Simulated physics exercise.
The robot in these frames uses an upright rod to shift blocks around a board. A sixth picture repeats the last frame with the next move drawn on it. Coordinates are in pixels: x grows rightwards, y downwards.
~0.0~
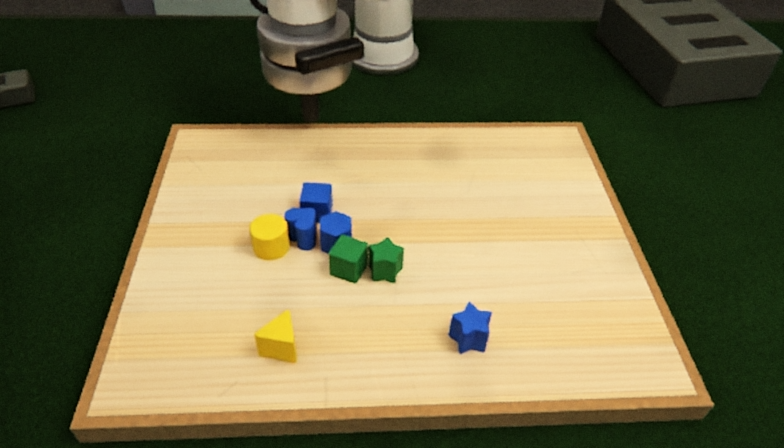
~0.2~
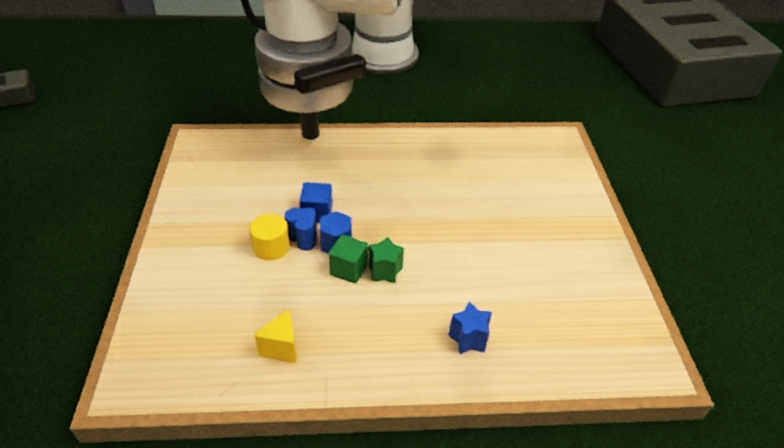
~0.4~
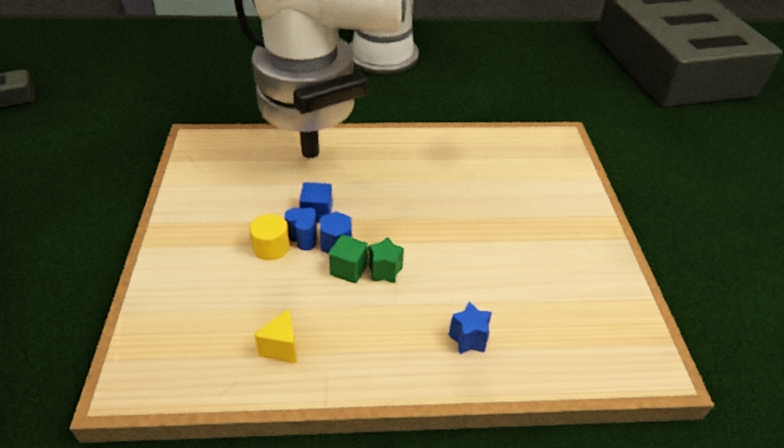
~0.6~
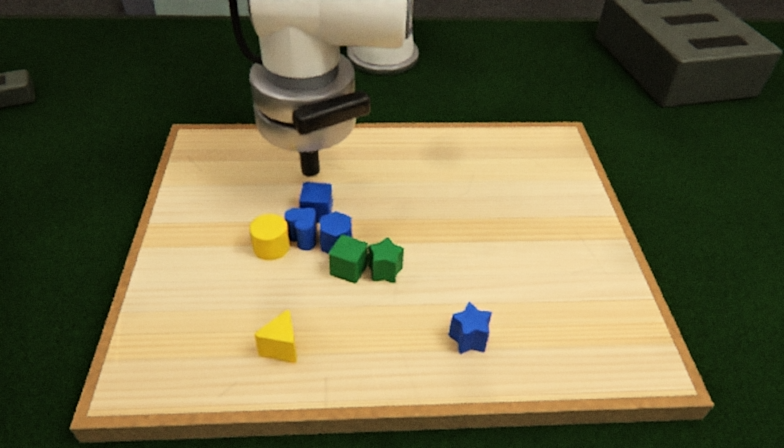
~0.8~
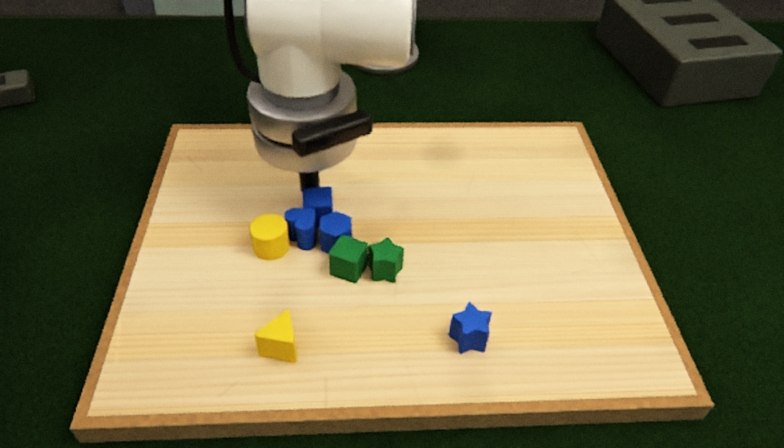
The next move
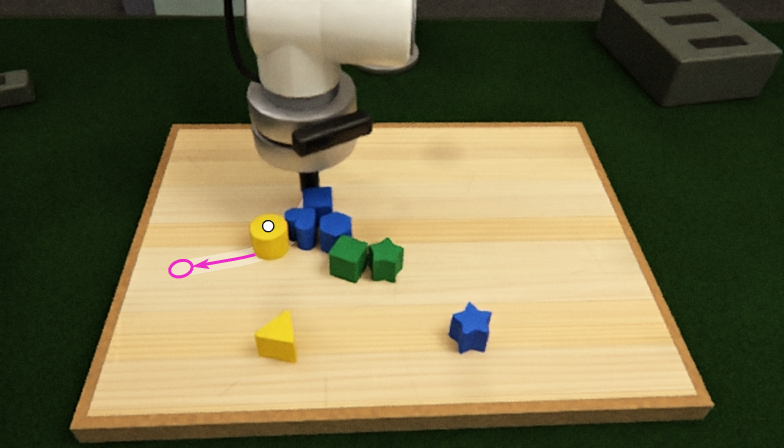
At the start, a robot's upright rod hovers near the far edge of a wooden board holding scattered blue, green and yellow blocks. The rod moves steadily toward the viewer while the blocks stay still. It reaches the blue square, which shifts very slightly, the other blocks remaining in place.
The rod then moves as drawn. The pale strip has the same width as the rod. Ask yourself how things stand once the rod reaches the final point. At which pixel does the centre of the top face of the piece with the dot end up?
Most likely (205, 265).
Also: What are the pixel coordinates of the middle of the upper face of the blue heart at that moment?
The top centre is at (297, 239).
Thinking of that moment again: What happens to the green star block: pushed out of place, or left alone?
The green star block moves.
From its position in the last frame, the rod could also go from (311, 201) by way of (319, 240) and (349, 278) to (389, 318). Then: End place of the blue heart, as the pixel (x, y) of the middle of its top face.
When the path ends, it will be at (299, 237).
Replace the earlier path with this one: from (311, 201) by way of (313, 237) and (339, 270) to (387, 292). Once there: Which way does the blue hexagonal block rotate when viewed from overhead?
Overhead view: Anti-clockwise.
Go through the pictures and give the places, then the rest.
Rod's lower end (311, 119); yellow cylinder (268, 226); blue heart (301, 217); blue square (316, 192); blue hexagonal block (336, 223); green star block (386, 250), in the first picture.
Rod (311, 136); blocks still, in the second picture.
Rod (311, 154); blocks still, in the third picture.
Rod (311, 172); blocks still, in the fourth picture.
Rod (310, 191); yellow cylinder (268, 226); blue heart (301, 217); blue square (317, 196); blue hexagonal block (336, 223); green star block (386, 250), in the fifth picture.
Drawn move, from (311, 201) over (289, 236) and (240, 258) to (181, 269); the dot is on the yellow cylinder.
The first path, step by step. One third of the way, rod (287, 226); yellow cylinder (263, 230); blue heart (297, 239), turned 55° clockwise; blue square (314, 218), turned 55° anticlockwise; blue hexagonal block (341, 228), turned 30° anticlockwise; green star block (394, 254), turned 20° anticlockwise.
Two thirds of the way, rod (237, 248); yellow cylinder (217, 258); blue heart (297, 239), turned 55° clockwise; blue square (314, 218), turned 55° anticlockwise; blue hexagonal block (341, 228), turned 30° anticlockwise; green star block (394, 254), turned 20° anticlockwise.
At the end, rod (177, 258); yellow cylinder (205, 265); blue heart (297, 239), turned 55° clockwise; blue square (314, 218), turned 55° anticlockwise; blue hexagonal block (341, 228), turned 30° anticlockwise; green star block (394, 254), turned 20° anticlockwise.
